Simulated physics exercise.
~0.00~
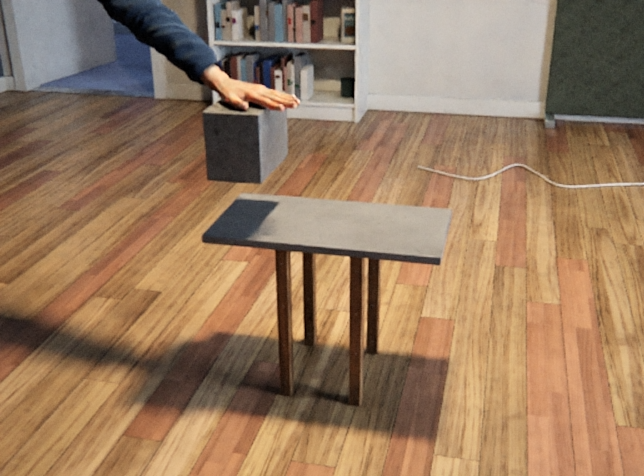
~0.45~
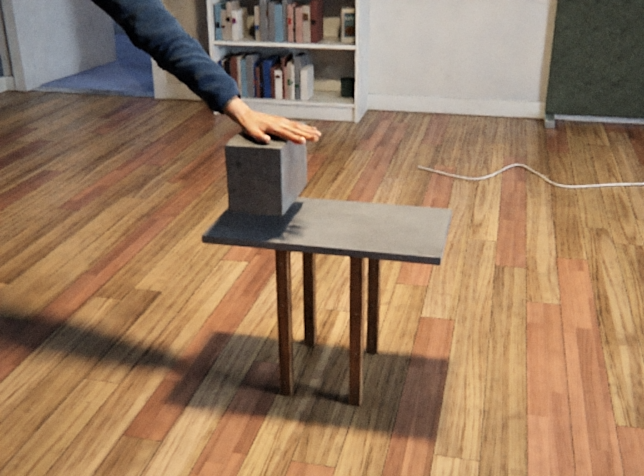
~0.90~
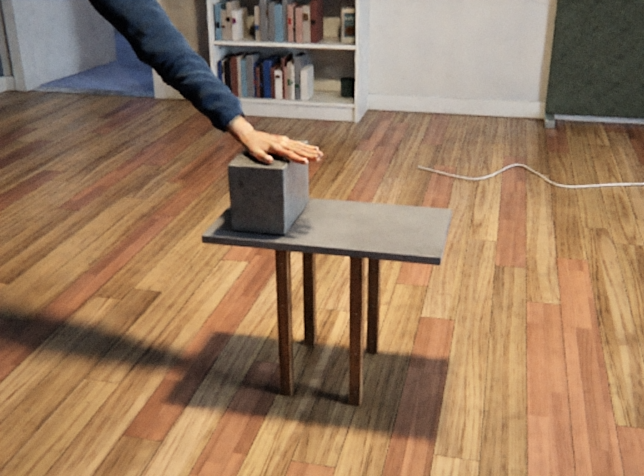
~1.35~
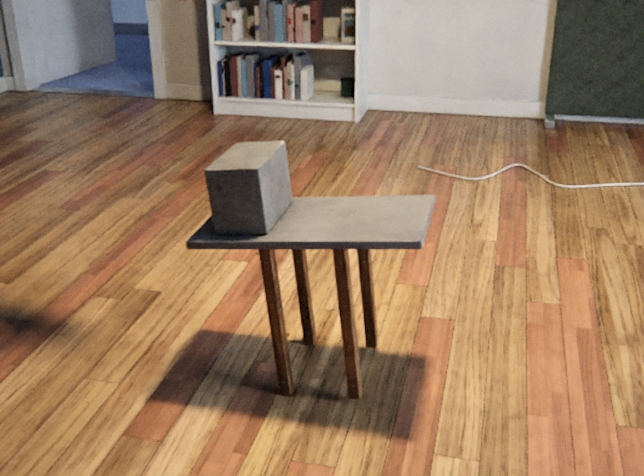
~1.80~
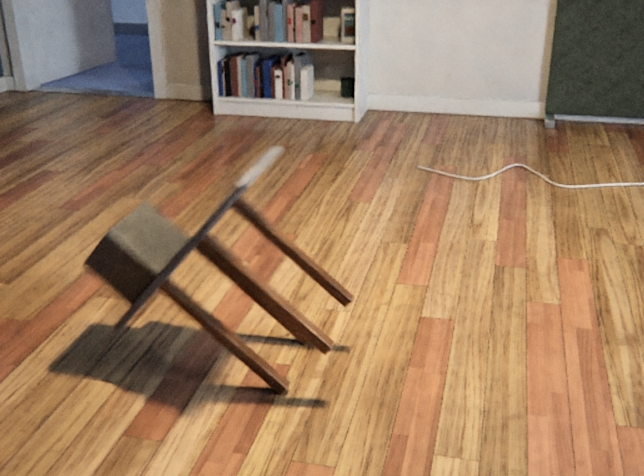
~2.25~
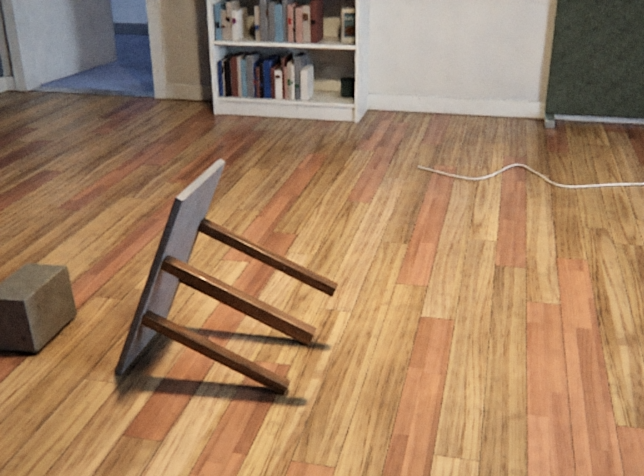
To begin with, a hand holds a grey block above the left side of a small grey table with thin wooden legs, on a wooden floor near a white bookshelf. The hand moves right and down, setting the block upright near the table's left end, and rests on top of it. Then the hand lets go and withdraws, and the table begins to lean left. It overbalances, tipping steeply with the block leaning on its lowered side. The block tumbles off to the left, ending upside down on the floor, while the table lies tipped over, its top steeply slanted and its legs pointing right.
